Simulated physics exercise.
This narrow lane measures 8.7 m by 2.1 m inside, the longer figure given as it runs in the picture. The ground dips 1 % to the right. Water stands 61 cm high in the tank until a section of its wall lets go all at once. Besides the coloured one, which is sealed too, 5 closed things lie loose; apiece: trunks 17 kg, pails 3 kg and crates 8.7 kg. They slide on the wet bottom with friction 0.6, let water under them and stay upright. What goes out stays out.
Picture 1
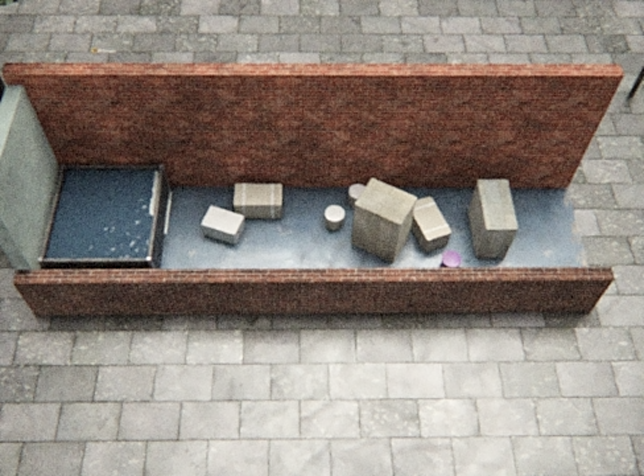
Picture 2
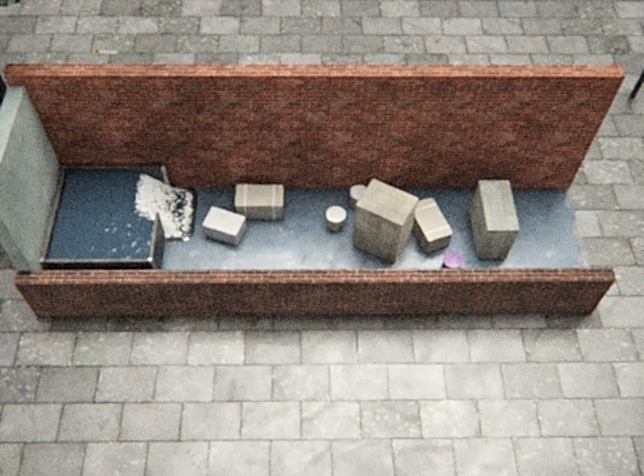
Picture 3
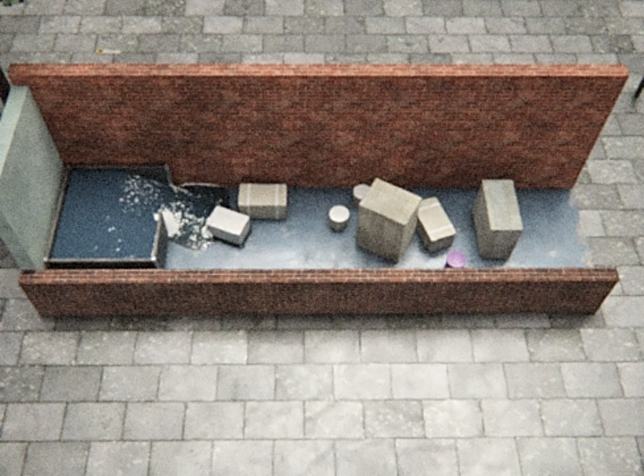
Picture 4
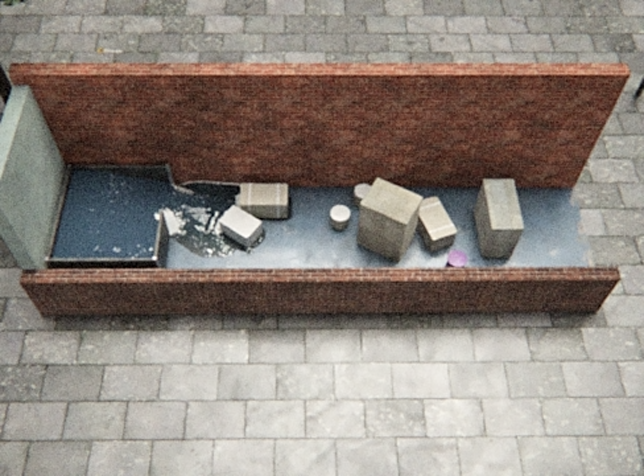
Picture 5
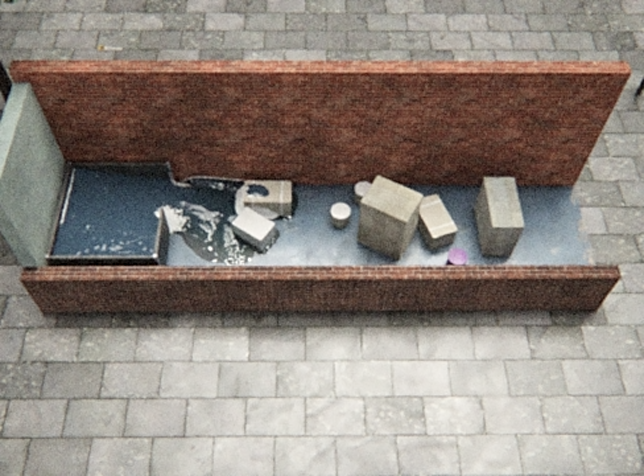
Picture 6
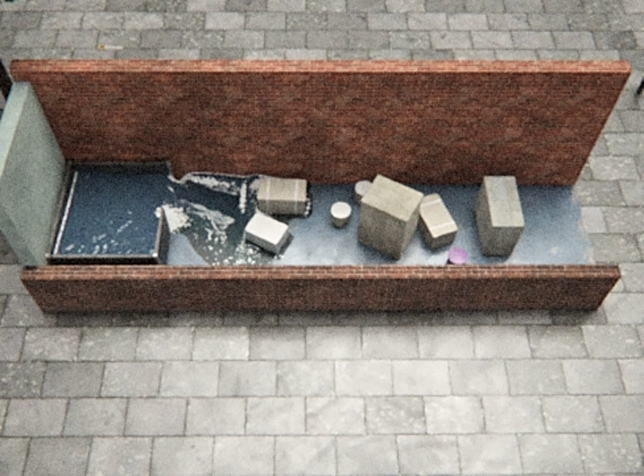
Water spilling from a dark tank at the left of a brick-walled lane, spreading rightward and nudging the two nearest pale blocks.
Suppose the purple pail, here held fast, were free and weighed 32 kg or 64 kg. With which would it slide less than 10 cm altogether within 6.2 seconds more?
Verdict: The smaller load will do.
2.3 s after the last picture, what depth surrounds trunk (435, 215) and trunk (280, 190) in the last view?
Roughly 11 and 10 cm.
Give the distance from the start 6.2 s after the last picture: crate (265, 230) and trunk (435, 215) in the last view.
In that order: 350 cm, 40 cm.
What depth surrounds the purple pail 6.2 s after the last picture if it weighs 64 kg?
About 13 cm.
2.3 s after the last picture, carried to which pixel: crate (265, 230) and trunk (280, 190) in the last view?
Around (428, 240) and (457, 183).
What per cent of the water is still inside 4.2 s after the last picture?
About 86 per cent.
Then, 0.6 s after the last picture the purple pail would be 0 cm from its start with 32 kg and 0 cm from its start with 64 kg; 0 cm of water round it then.
Then, 2.3 s after the last picture the purple pail would be 5 cm from its start with 32 kg and 1 cm from its start with 64 kg; 13 cm of water round it then.
Then, 4.2 s after the last picture the purple pail would be 5 cm from its start with 32 kg and 1 cm from its start with 64 kg; 15 cm of water round it then.
Then, 6.2 s after the last picture the purple pail would be 5 cm from its start with 32 kg and 1 cm from its start with 64 kg; 13 cm of water round it then.
